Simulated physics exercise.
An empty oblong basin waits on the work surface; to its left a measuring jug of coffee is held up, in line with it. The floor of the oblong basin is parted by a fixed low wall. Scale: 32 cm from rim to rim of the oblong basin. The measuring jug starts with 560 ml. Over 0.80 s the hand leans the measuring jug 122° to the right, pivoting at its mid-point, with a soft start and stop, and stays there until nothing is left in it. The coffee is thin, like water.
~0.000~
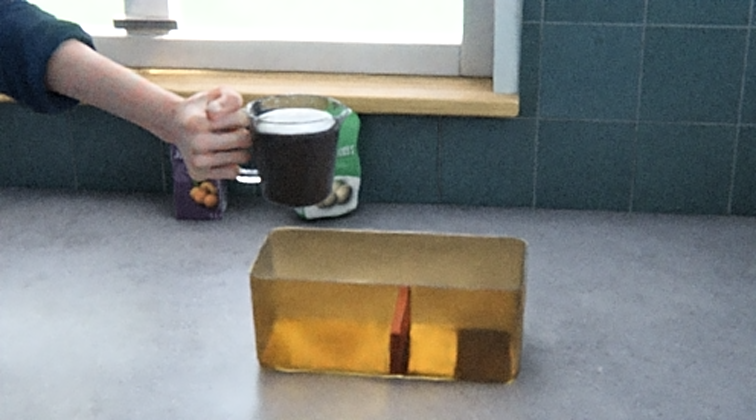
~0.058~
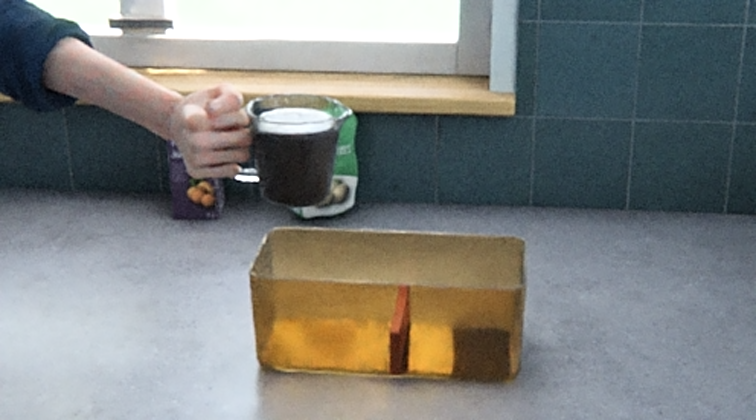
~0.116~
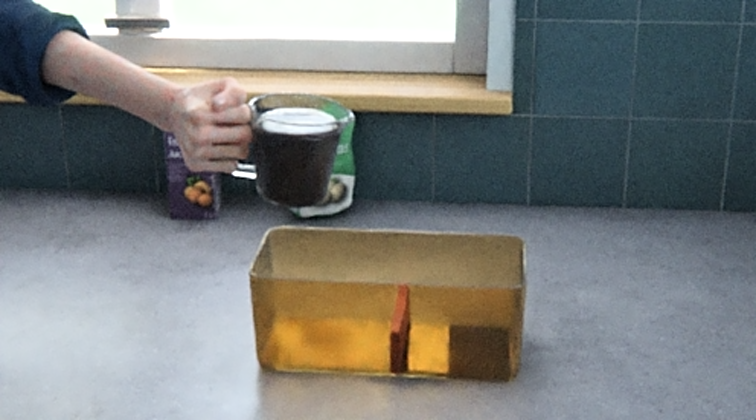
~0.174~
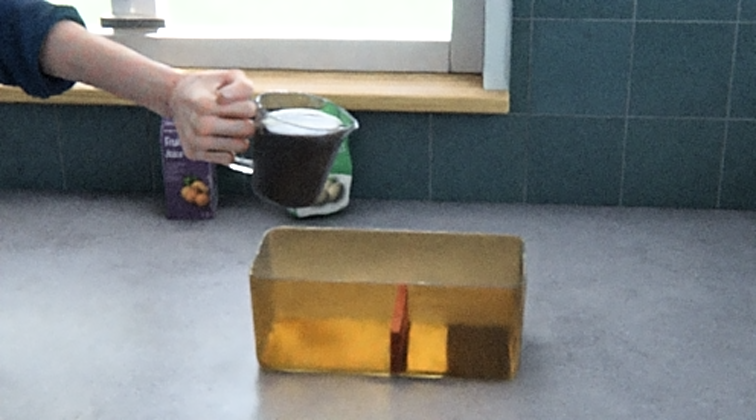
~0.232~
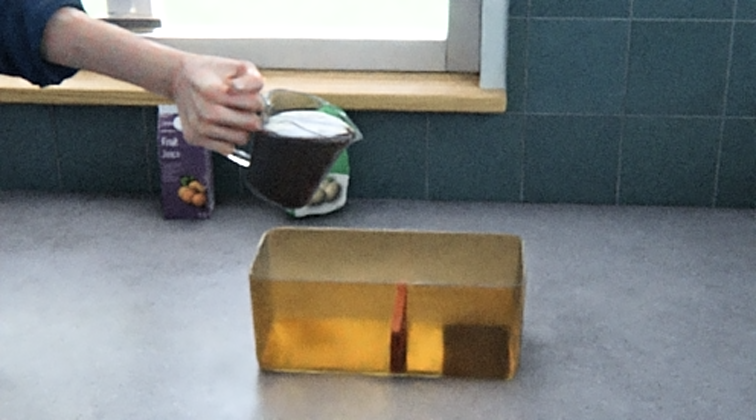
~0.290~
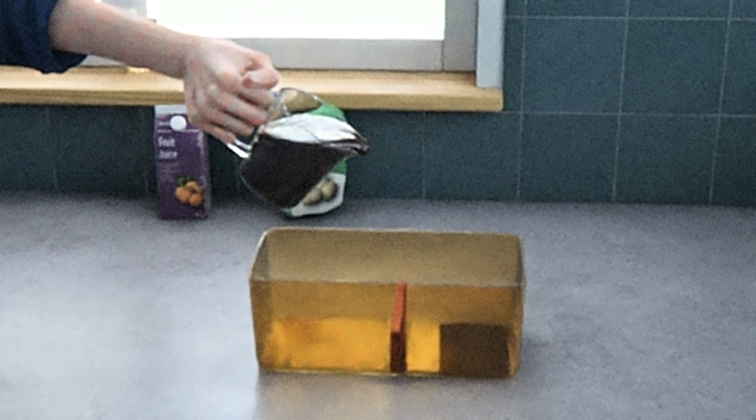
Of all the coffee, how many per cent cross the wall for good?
Roughly 41 per cent is past the wall.
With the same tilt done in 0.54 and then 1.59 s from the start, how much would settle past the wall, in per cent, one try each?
In turn about 30 and 65 per cent.
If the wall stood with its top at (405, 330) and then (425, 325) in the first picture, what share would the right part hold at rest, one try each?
In turn about 40 and 25 per cent.
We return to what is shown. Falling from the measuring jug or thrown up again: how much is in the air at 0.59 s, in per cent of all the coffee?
About 26 per cent.
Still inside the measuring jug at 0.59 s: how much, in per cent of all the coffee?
About 38 per cent.
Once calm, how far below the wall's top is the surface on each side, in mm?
Some 40 mm on the left and 44 mm on the right.
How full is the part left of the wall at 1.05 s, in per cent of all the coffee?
Some 58 per cent.
After 0.59 s the tilt is 103° and 37 per cent is still to pour, 7 is left of the wall and 29 right of it.
After 0.81 s the tilt is 122° and 1 per cent is still to pour, 55 is left of the wall and 40 right of it.
After 1.05 s the tilt is 122° and 0 per cent is still to pour, 57 is left of the wall and 41 right of it.
After 1.30 s the tilt is 122° and 0 per cent is still to pour, 57 is left of the wall and 41 right of it.
In the end 57 per cent lies left of the wall, 41 right of it and 2 outside.
